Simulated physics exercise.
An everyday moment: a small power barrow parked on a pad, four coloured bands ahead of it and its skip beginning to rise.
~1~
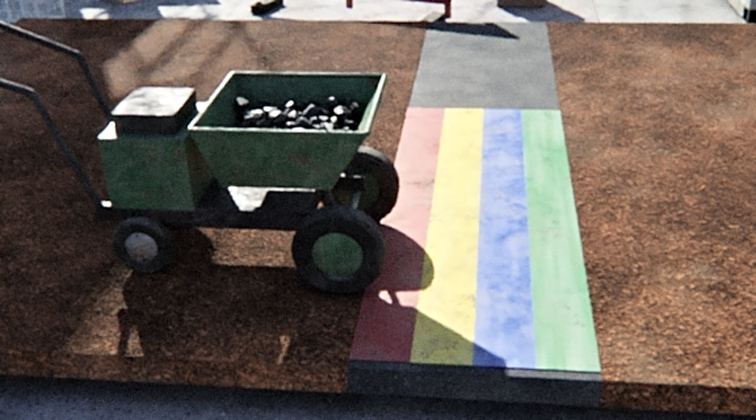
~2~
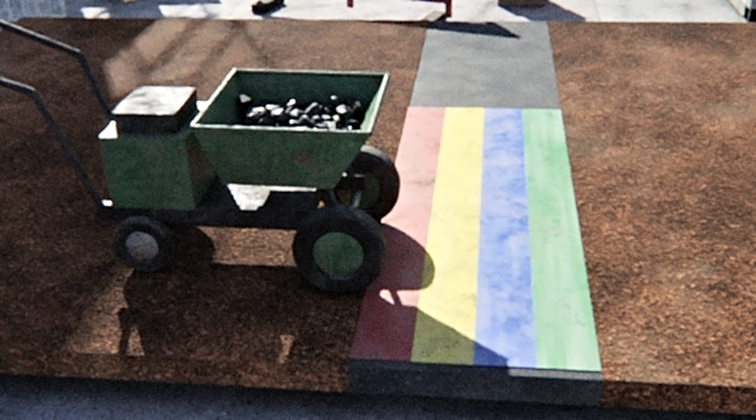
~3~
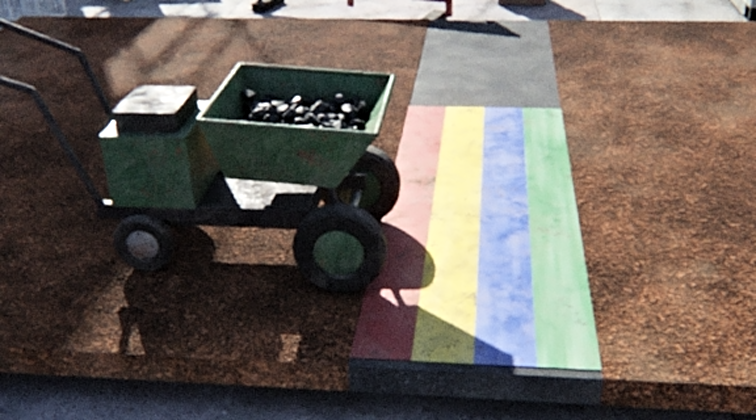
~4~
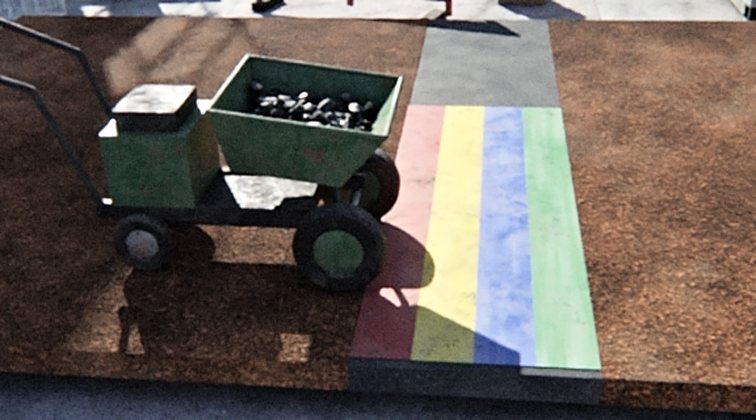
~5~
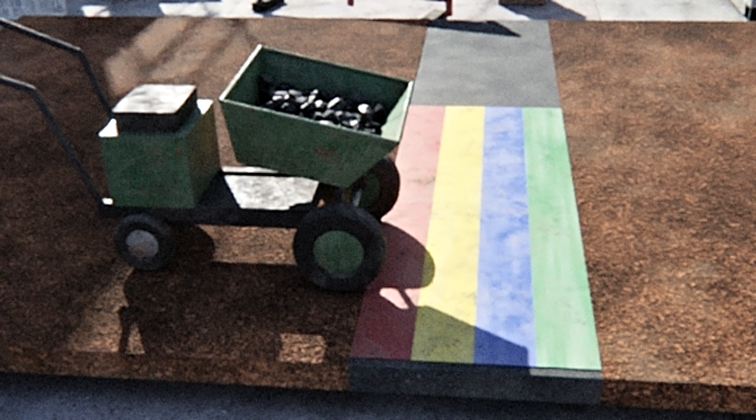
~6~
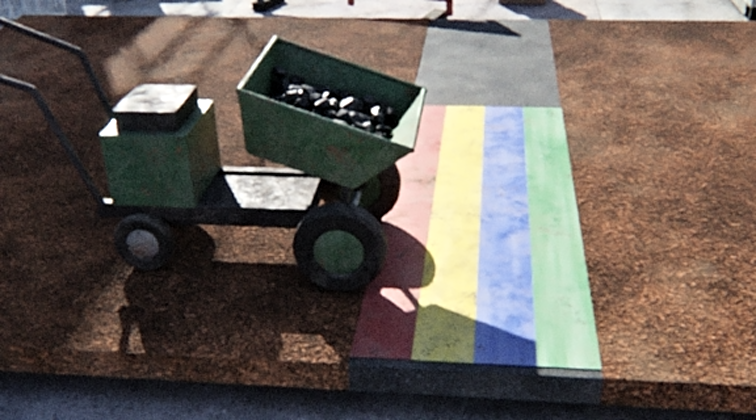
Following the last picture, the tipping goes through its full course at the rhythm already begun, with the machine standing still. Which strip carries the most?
The blue strip.
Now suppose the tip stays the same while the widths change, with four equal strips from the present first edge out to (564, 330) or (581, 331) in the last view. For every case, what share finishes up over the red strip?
0 % and 0 %.
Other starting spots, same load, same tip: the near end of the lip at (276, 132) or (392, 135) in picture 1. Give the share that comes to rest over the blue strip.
Close to 10 in a hundred, and close to 40 in a hundred.
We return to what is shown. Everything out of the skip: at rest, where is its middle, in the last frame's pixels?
Last view, centre at rest - approx. (514, 250).
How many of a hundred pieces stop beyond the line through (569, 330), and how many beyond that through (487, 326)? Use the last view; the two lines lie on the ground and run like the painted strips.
Near 10 % and near 70 %, in that order.
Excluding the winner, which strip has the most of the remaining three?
In second place: Green.
Just after the last frame, skip tipped steeply; every one in the skip.
A moment on, skip tipped right over; the larger part in the skip; about a tenth over the blue strip; just a few over the green strip.
Further on, skip tipped right over; roughly a quarter in the skip; just a few over the yellow strip; roughly half over the blue strip; roughly a quarter over the green strip; just a few off the paint.
When it is over, skip tipped right over; about a tenth in the skip; not one over the red strip; about a tenth over the yellow strip; roughly half over the blue strip; roughly a quarter over the green strip; about a tenth off the paint.
